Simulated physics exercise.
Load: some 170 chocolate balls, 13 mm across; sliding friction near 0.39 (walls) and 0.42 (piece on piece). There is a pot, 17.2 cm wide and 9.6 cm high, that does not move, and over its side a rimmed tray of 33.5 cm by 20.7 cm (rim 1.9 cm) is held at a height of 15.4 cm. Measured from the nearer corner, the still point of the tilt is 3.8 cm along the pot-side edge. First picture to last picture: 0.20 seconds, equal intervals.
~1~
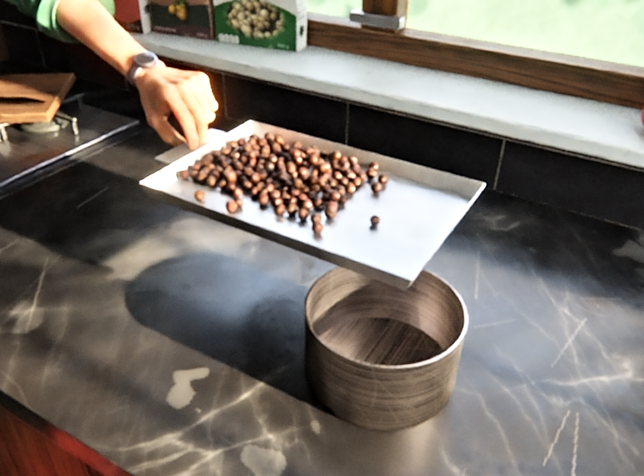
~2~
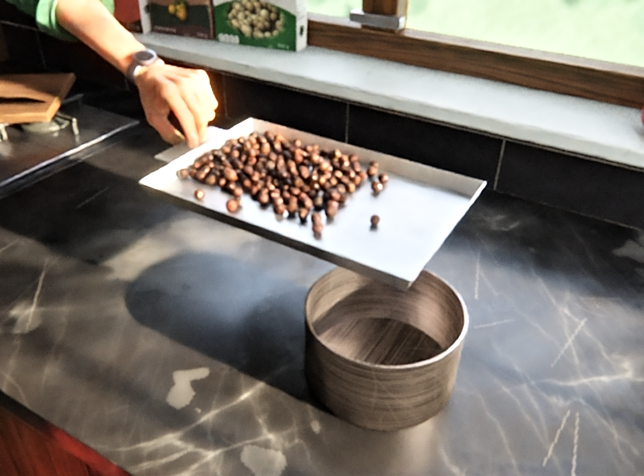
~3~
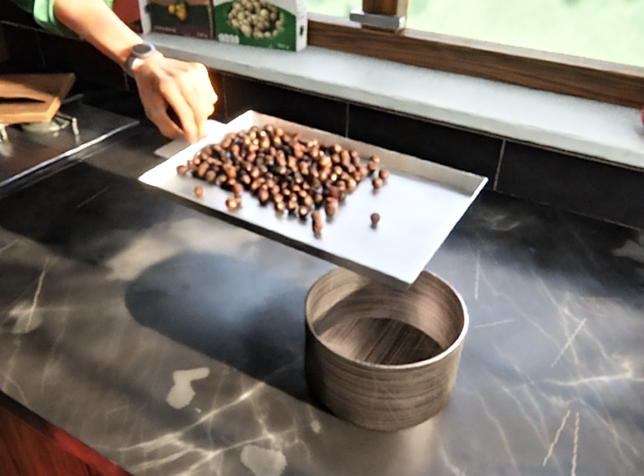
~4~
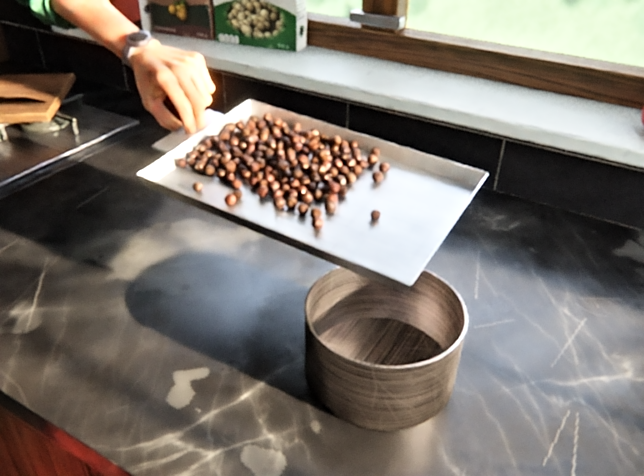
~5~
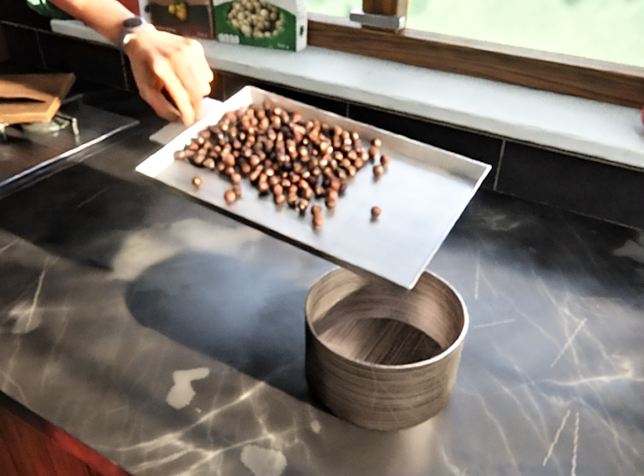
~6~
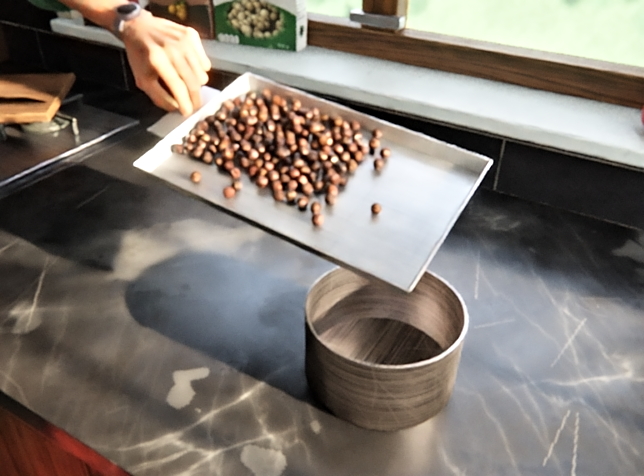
A hand with a wristwatch and a green sleeve, at the upper left, holds the edge of a pale rimmed tray above a dark, marbled kitchen counter, seen from above at an angle. Shiny brown chocolate balls lie heaped on the tray, with a round, wood-grained pot below its right end and a window behind. The hand slowly raises the tray's far left side, steepening its slant, while the balls keep their places on it and the pot and camera stay still.
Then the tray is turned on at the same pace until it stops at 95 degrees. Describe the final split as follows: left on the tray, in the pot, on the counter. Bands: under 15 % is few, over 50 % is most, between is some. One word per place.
Tray: Few, pot: Most, counter: Some.
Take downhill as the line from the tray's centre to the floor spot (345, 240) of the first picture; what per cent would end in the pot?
My guess is roughly 35 percent.
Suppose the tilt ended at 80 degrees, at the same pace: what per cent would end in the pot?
Near 60 %, then.
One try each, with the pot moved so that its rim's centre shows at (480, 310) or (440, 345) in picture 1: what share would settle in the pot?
Close to 0 in a hundred, then close to 60 in a hundred.
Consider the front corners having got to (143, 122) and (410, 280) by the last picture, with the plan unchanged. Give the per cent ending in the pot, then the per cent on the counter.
In the pot: 20 per cent; on the counter: 80 per cent.
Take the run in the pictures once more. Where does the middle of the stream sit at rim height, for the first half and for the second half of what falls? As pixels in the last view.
First half close to (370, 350), second half close to (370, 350).
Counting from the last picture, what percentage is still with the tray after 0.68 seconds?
Close to 40 in a hundred parts of the load.
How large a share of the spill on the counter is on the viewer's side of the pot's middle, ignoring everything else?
Near 100 in a hundred.
Then, 0.42 s after the last picture, tilt 53 degrees; the tray holds 95 %, the pot 0 %.
Then, 0.68 s after the last picture, tilt 79 degrees; the tray holds 40 %, the pot 25 %.
Then, 1.06 s after the last picture, tilt 95 degrees; the tray holds 0 %, the pot 60 %.
In the end, tray 0 %, pot 60 %, counter 40 %.
